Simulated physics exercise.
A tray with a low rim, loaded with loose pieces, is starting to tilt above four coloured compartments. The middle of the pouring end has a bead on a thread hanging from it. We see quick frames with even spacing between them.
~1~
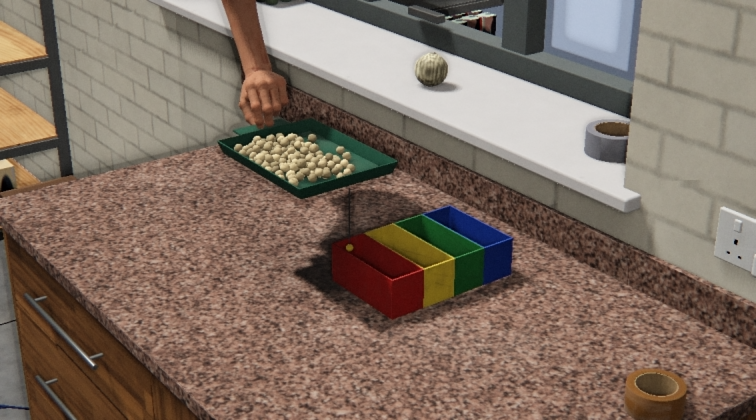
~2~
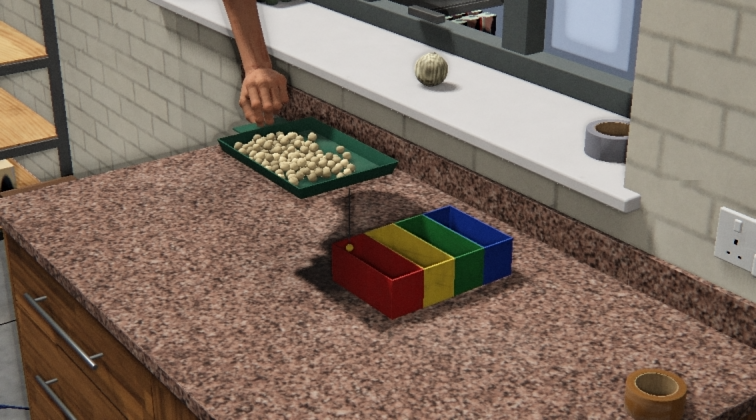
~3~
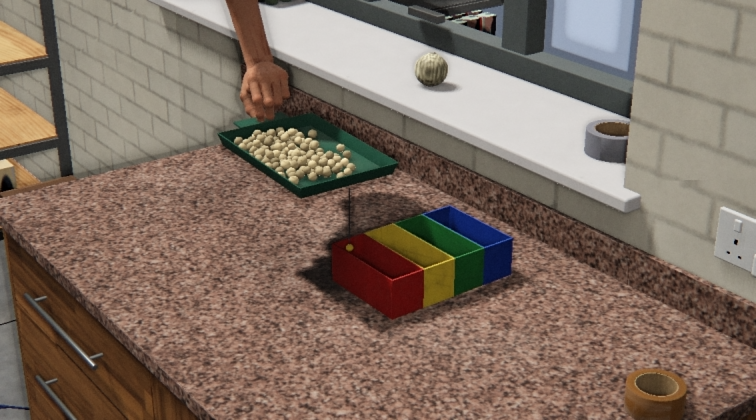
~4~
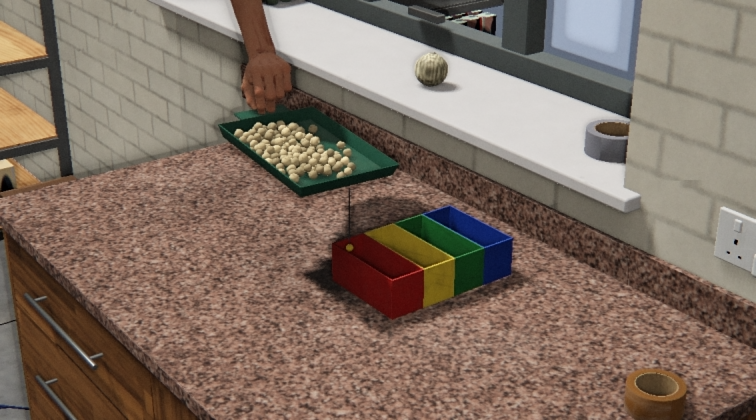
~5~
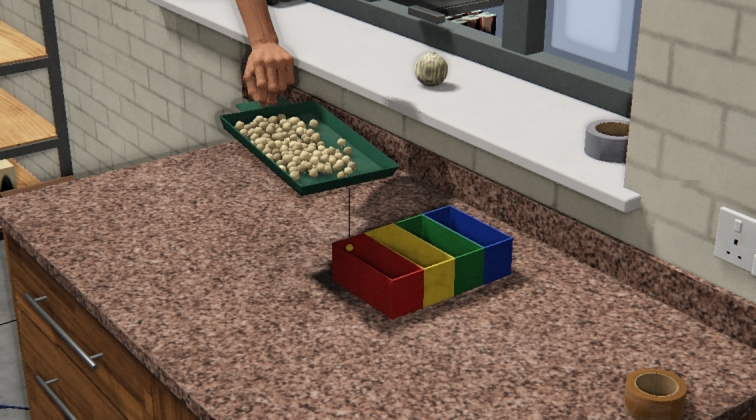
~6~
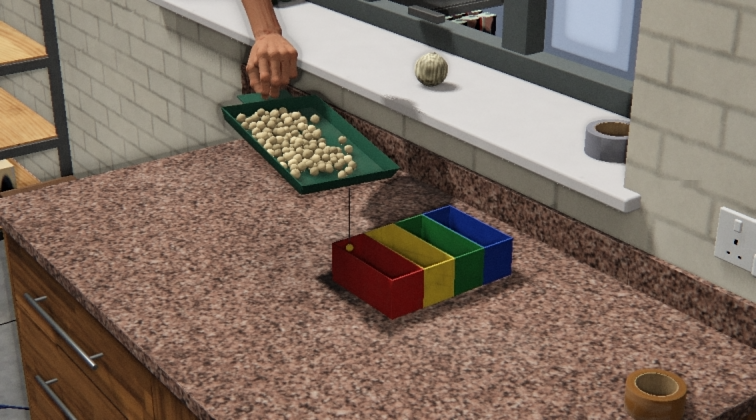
On a speckled kitchen counter, a hand at the far end of a green tray of small, round, pale nuts slowly raised that end, slanting the tray slightly beside red, yellow, green and blue compartments.
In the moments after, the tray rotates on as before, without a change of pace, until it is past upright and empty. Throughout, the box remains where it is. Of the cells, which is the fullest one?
The yellow one.
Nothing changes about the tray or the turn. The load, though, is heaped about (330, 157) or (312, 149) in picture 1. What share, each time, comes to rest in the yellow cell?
Close to 50 in a hundred, then close to 50 in a hundred.
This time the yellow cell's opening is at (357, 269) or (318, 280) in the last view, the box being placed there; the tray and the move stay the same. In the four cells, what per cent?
In turn about 100 and about 50 percent.
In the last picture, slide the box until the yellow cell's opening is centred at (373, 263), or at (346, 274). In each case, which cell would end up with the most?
Attempt 1 - that green cell; attempt 2 - the cell in blue.
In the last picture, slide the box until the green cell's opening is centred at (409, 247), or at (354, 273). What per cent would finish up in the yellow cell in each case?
Roughly 30 per cent, then roughly 0 per cent.
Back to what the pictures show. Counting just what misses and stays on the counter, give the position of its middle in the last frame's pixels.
I'd mark it at about (400, 328).
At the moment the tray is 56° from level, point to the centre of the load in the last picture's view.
Roughly at (352, 148).
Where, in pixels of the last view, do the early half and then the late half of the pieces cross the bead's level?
First part (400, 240), rest (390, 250).
Just after the last frame, tray tipped steeply; almost all on the tray; just a few falling or outside the box.
A moment on, tray tipped right over; the larger part on the tray; about a tenth in the yellow cell; just a few in the red cell; just a few in the green cell; just a few in the blue cell; just a few falling or outside the box.
Further on, tray tipped past a quarter turn; roughly half in the yellow cell; roughly a third in the red cell; about a tenth in the green cell; just a few in the blue cell; roughly a quarter falling or outside the box.
When it is over, tray tipped past a quarter turn; roughly half in the yellow cell; roughly a third in the red cell; about a tenth in the green cell; just a few in the blue cell; roughly a quarter outside the box.
